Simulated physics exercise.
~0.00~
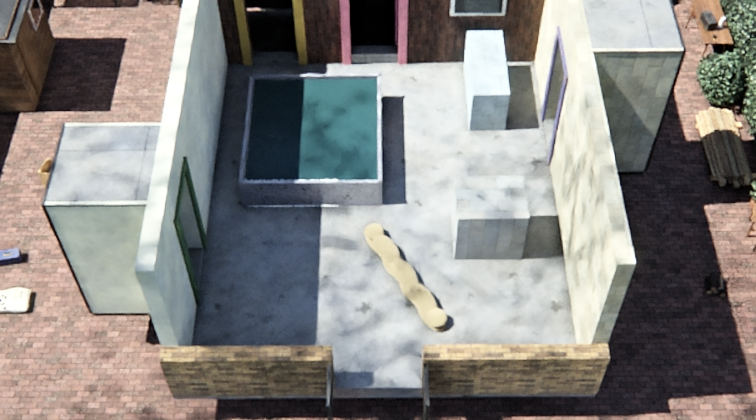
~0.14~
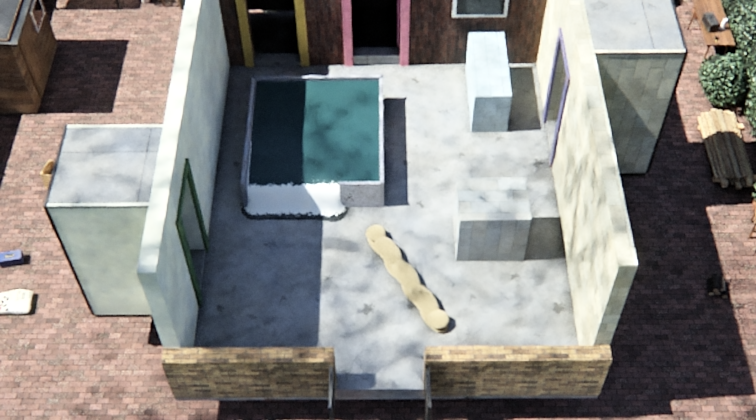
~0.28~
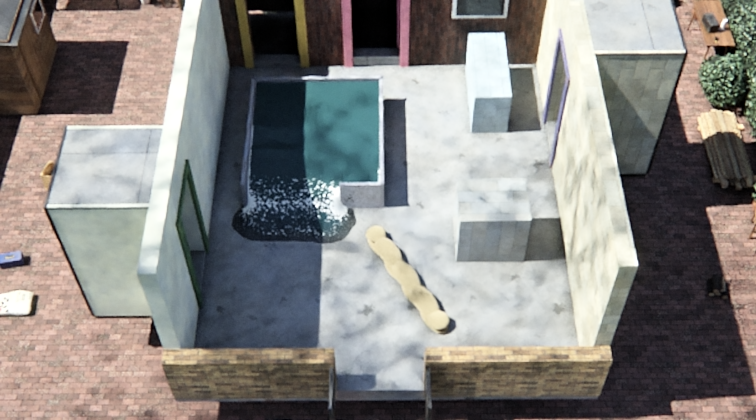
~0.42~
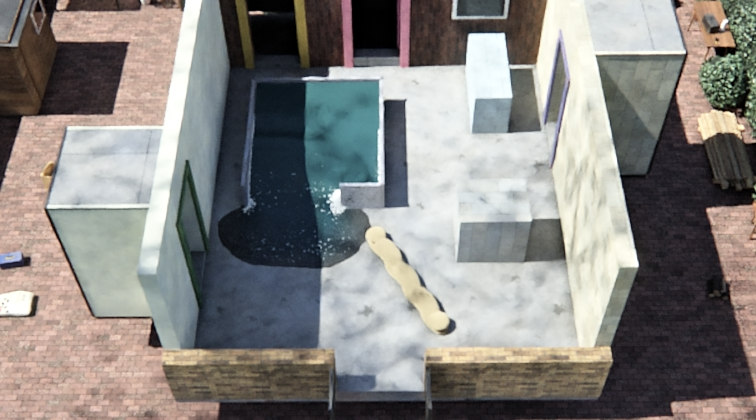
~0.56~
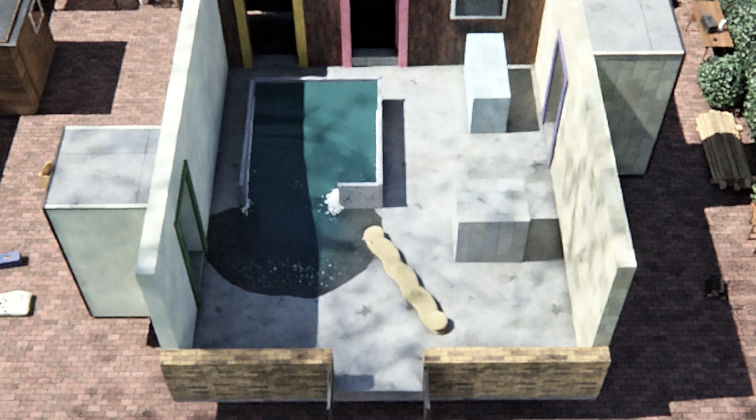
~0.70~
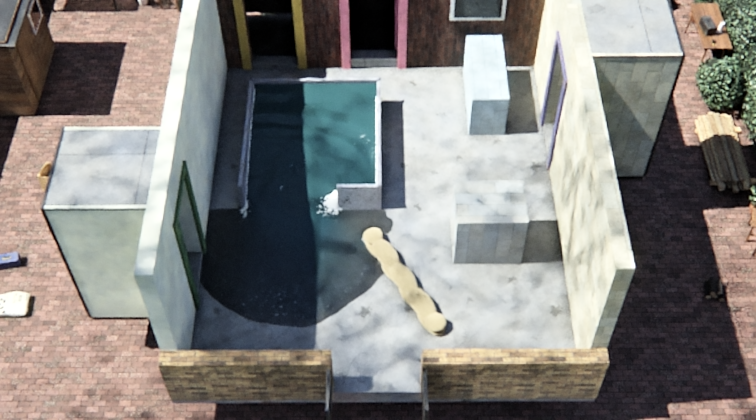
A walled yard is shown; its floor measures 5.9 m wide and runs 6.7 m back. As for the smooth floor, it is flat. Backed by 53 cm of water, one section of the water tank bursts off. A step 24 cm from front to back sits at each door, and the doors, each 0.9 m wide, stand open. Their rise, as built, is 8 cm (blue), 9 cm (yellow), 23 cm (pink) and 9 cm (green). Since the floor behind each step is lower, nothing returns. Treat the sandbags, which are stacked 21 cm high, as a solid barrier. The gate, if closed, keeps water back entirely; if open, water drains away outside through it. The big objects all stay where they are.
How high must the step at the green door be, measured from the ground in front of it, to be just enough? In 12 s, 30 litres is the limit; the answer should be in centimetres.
About 15 cm.
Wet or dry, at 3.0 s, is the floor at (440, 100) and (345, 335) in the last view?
First untouched, then soaked.
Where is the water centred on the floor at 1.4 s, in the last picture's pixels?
(304, 189) or so.
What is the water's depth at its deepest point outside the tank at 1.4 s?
28 cm.
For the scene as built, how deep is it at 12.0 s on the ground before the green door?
About 7.0 cm.
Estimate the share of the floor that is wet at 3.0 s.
About 35 per cent.
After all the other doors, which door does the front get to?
Coming last is the pink one.
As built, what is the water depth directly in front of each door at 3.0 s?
Blue door 0 cm, yellow door 0 cm, pink door 0 cm, green door 16 cm.
After 1.4 s water covers 30 % of the floor, deepest (28 cm) near (283, 217); 13 cm at the green door, 0 litres in over its 9 cm step.
After 3.0 s water covers 35 % of the floor, deepest (35 cm) near (191, 357); 16 cm at the green door, 48 litres in over its 9 cm step.
After 12.0 s water covers 90 % of the floor, deepest (9 cm) near (518, 137); 7 cm at the green door, 156 litres in over its 9 cm step.
At the green door as built, the water arrived by 0.8 s and peaked near 19 cm at 1.8 s.
Run again over the same 12 s with other heights there, 68 litres in over 12.5 cm, 18 litres over 16.5 cm. The limit of 30 litres is kept from about 15 cm up.
